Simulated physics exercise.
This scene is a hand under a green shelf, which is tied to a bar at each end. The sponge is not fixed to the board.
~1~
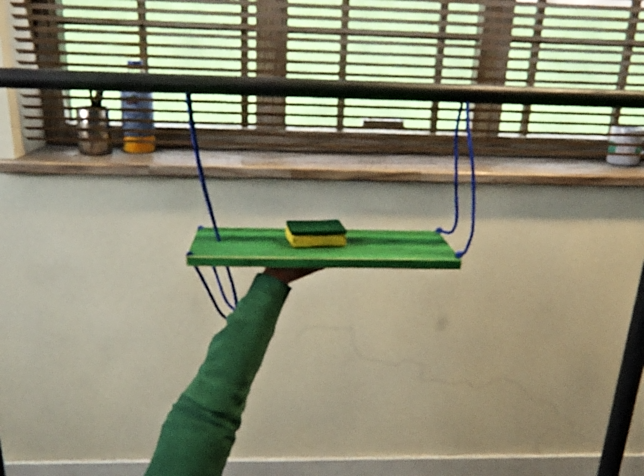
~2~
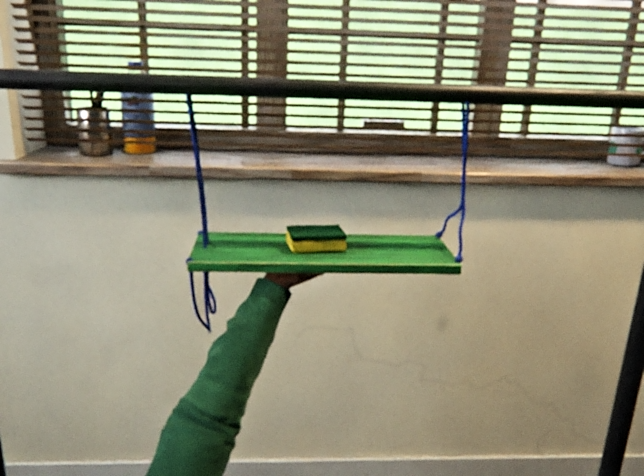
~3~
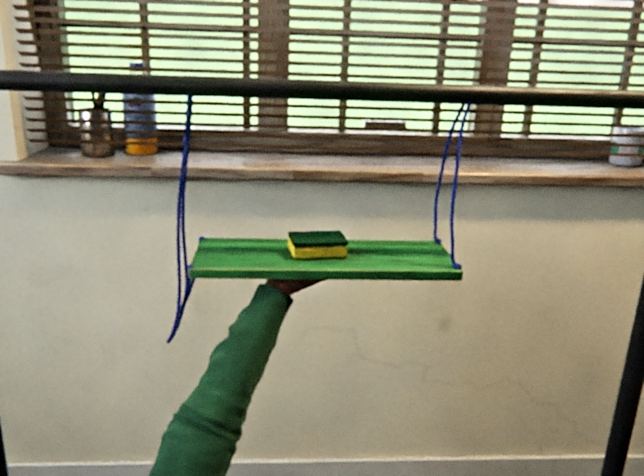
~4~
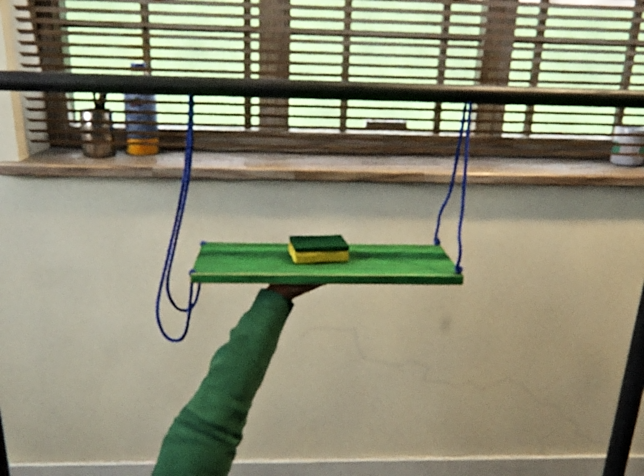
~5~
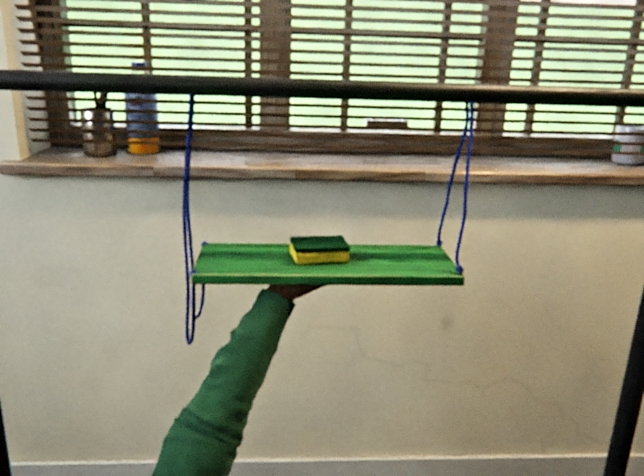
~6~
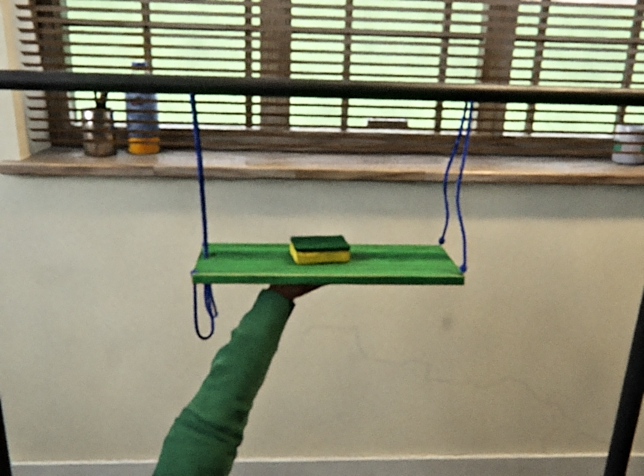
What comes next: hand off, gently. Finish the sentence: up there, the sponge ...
The sponge drops off the left end.
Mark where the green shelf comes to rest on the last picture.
Look near (349, 334) in the last picture.
Then, 0.42 s on from there, board tipped 12° down to the left; sponge sliding near (247, 292).
Then, 0.96 s on from there, board tipped 35° down to the left; sponge on the floor.
Then, 1.50 s on from there, board tipped 38° down to the left; sponge on the floor.
In the end, board tipped 40° down to the left; sponge on the floor. The sponge falls from the left end.
